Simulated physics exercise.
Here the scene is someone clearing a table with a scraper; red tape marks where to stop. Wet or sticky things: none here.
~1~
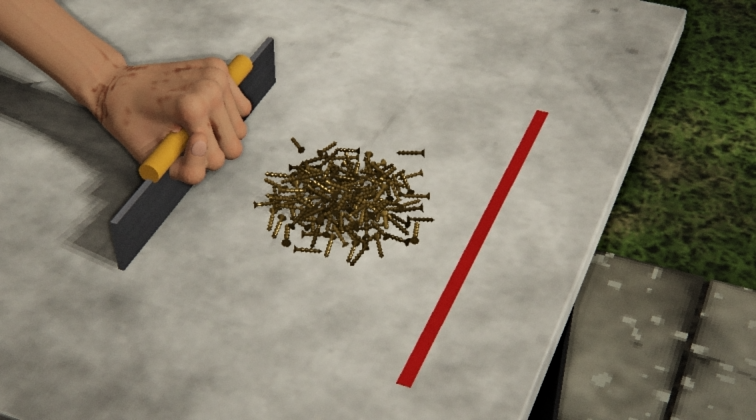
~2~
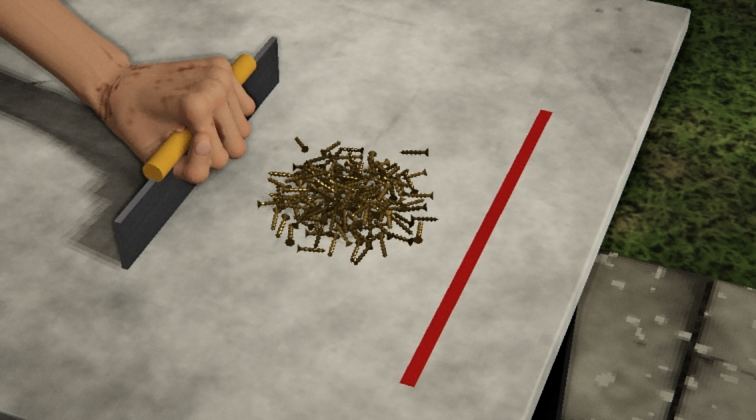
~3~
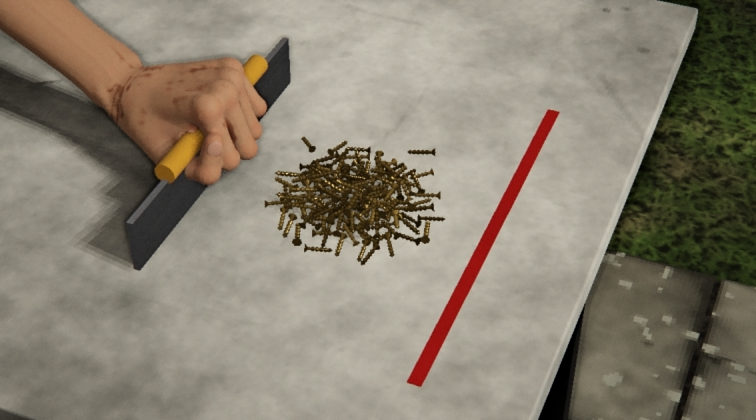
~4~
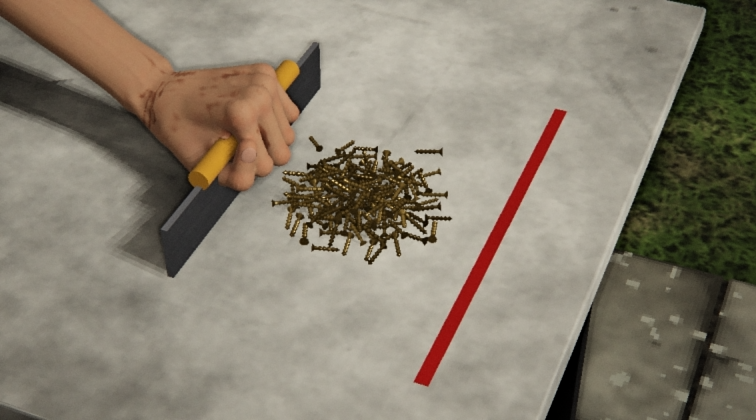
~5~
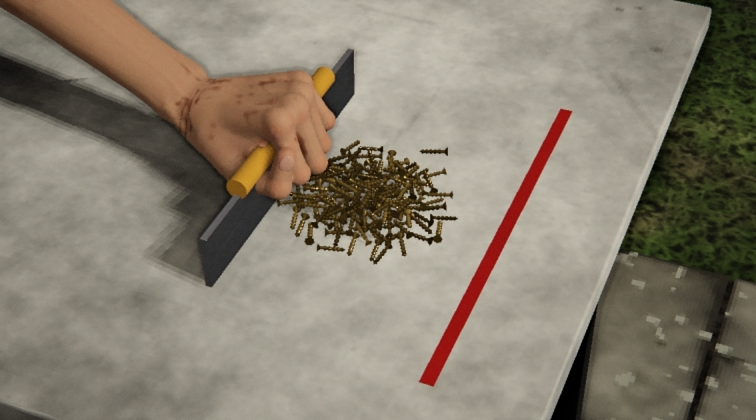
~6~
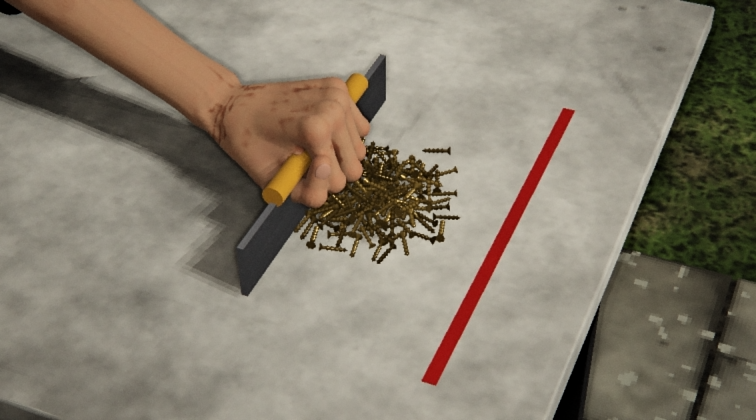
A hand slides a scraper right across a table and into a pile of brass screws.
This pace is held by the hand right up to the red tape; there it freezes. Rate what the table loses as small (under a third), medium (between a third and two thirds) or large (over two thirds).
Small.
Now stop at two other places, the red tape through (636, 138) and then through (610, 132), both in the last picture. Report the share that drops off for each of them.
Note: Case one around 100 in a hundred, case two around 60 in a hundred.
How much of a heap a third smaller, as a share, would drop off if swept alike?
0 % or thereabouts.
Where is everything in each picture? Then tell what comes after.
The first frame shows scraper (130, 230), at rest; red tape (537, 123), about a palm's width from the edge; edge at (583, 267); the heap (345, 195), brass screws.
The second frame shows scraper (134, 229), at rest.
The third frame shows scraper (146, 230); the heap (356, 195).
The fourth frame shows scraper (180, 237).
The fifth frame shows scraper (218, 246); the heap (368, 194).
The sixth frame shows scraper (254, 254); red tape (563, 121); edge at (609, 266); the heap (379, 192), roughly a third pushed along.
Just after the last frame, scraper still moving, near (419, 168); heap all on the table, its front near (514, 252).
A moment on, scraper stopped at the red tape; heap just a few over the edge.
Further on, scraper stopped at the red tape; heap about a tenth over the edge.
When it is over, scraper stopped at the red tape; heap about a tenth over the edge.
